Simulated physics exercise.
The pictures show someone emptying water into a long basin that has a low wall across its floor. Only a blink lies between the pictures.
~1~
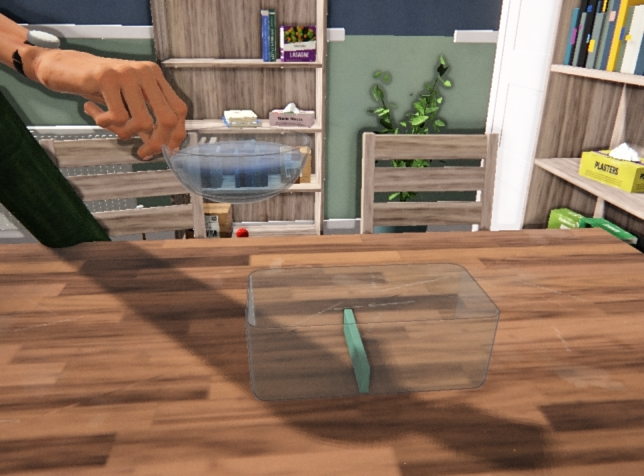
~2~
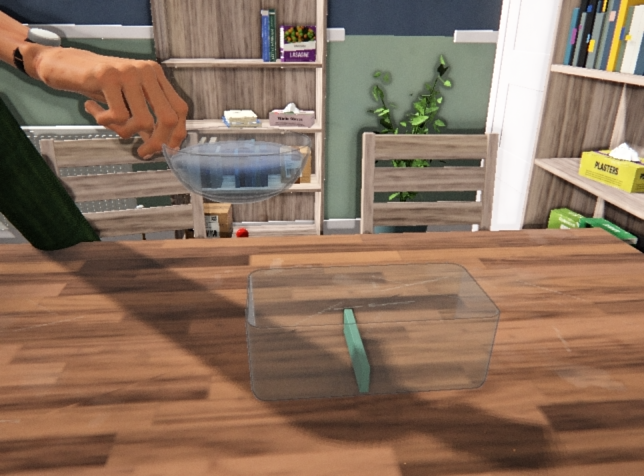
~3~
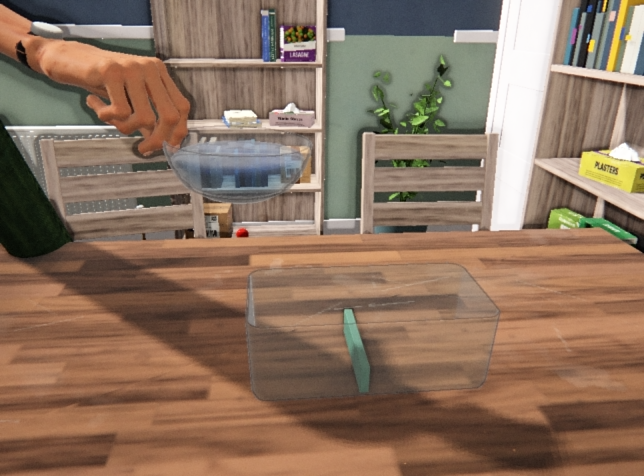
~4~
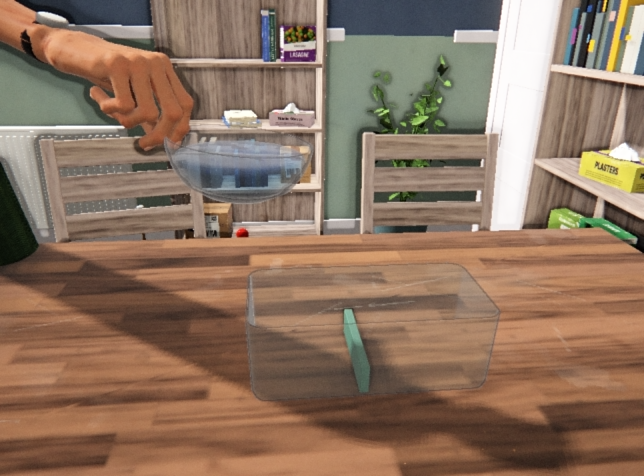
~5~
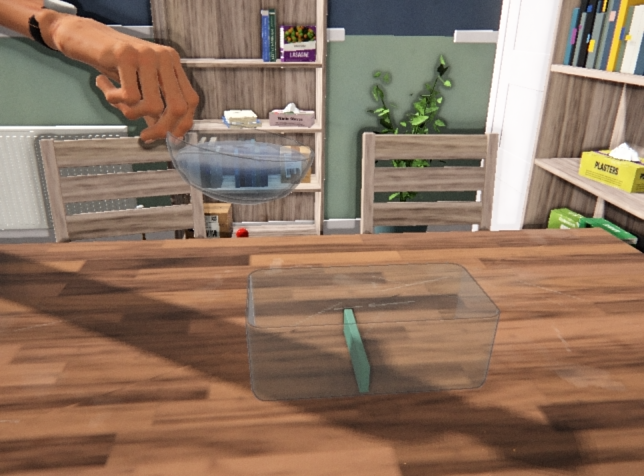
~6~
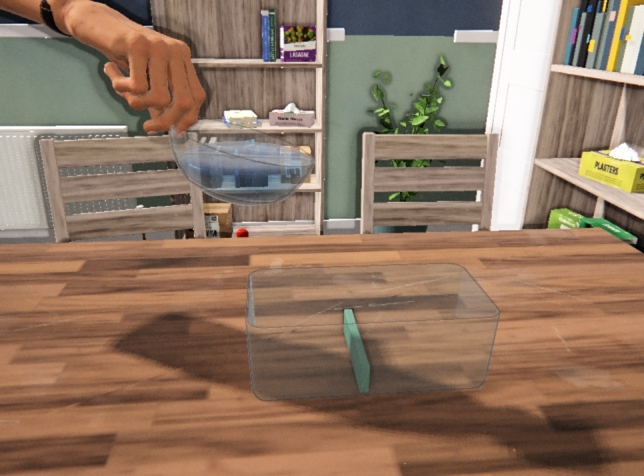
We see a hand holding a clear bowl of water above a wooden table, where a long transparent basin has a low green wall across its floor; the hand gradually tilts the bowl slightly down to the right.
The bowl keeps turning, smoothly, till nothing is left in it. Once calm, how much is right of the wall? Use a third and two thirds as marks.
It comes to between a third and two thirds.
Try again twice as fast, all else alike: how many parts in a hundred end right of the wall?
About 30 per cent.
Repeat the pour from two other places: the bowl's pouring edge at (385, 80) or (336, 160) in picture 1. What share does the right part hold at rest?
Near 90 % and 70 %.
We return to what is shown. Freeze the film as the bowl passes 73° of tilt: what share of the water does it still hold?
Some 25 per cent.
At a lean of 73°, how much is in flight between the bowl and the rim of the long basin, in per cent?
Roughly 45 in a hundred.
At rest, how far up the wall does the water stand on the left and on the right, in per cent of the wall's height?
Left about 40, right about 30.
A moment on, the bowl is tipped part way and 25 per cent is still to pour, 7 is left of the wall and 23 right of it.
Next, the bowl is tipped right over and 0 per cent is still to pour, 47 is left of the wall and 49 right of it.
Then the bowl is tipped right over and 0 per cent is still to pour, 49 is left of the wall and 50 right of it.
Later the bowl is tipped right over and 0 per cent is still to pour, 48 is left of the wall and 50 right of it.
At rest 48 per cent lies left of the wall, 50 right of it and 1 outside.
